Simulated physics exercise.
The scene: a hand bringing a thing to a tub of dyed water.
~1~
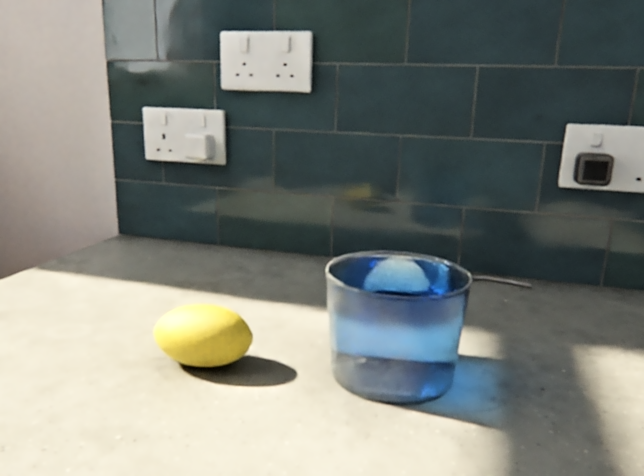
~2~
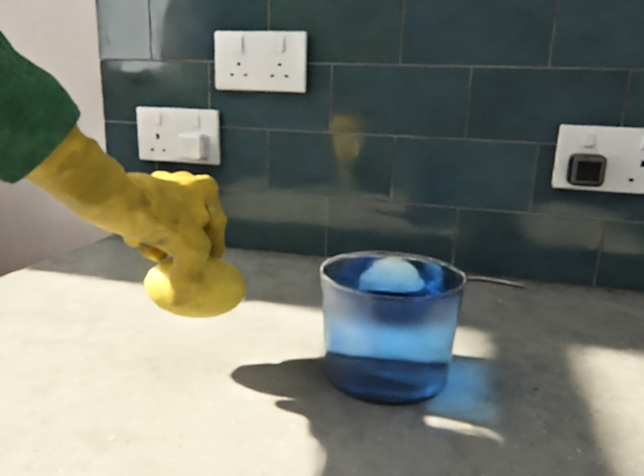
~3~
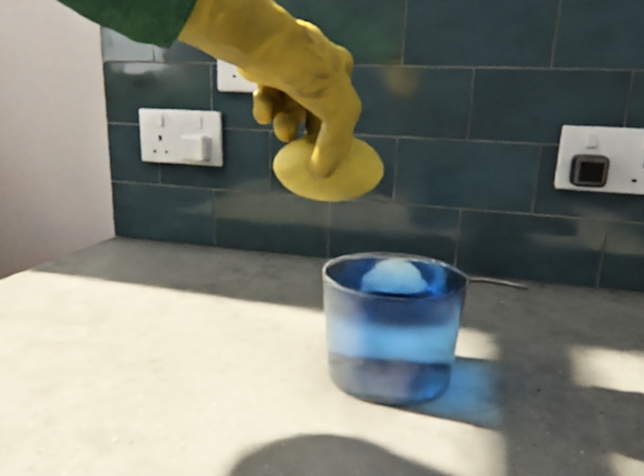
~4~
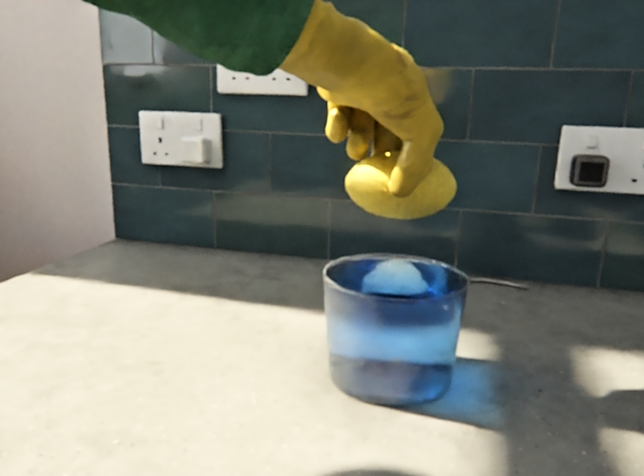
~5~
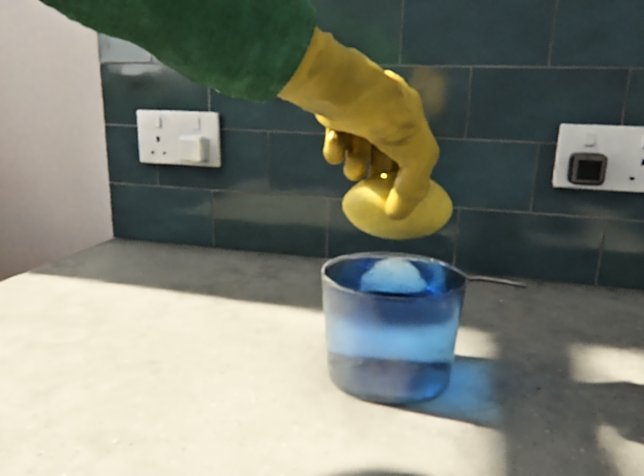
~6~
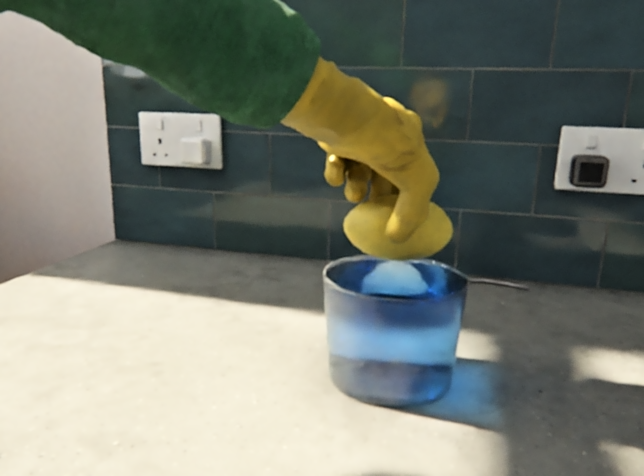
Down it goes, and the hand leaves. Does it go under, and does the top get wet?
In the dyed water it floats. The tub runs over.
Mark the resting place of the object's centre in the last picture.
At about (394, 294).
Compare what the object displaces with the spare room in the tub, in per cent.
Close to 290 %.
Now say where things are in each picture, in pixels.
In the first picture, the lemon lies on the top at (204, 335); tub (395, 321) nearly full.
In the second picture, a hand picks up the lemon at (196, 286); tub nearly full, surface at (392, 276).
In the third picture, the lemon is carried over at (328, 167); tub (391, 323) nearly full.
In the fourth picture, the lemon is above the tub at (401, 186); tub nearly full, surface at (395, 278).
In the fifth picture, the lemon comes down at (397, 207); tub (391, 322) nearly full.
In the sixth picture, the lemon is just over the surface at (398, 228); tub nearly full, surface at (395, 279).
Next, the lemon enters the dyed water; the tub is full to the brim; it has run over.
After that, the lemon comes up again; the tub is full to the brim; it has run over.
Finally, the lemon rides on the surface; the tub is full to the brim; it has run over.
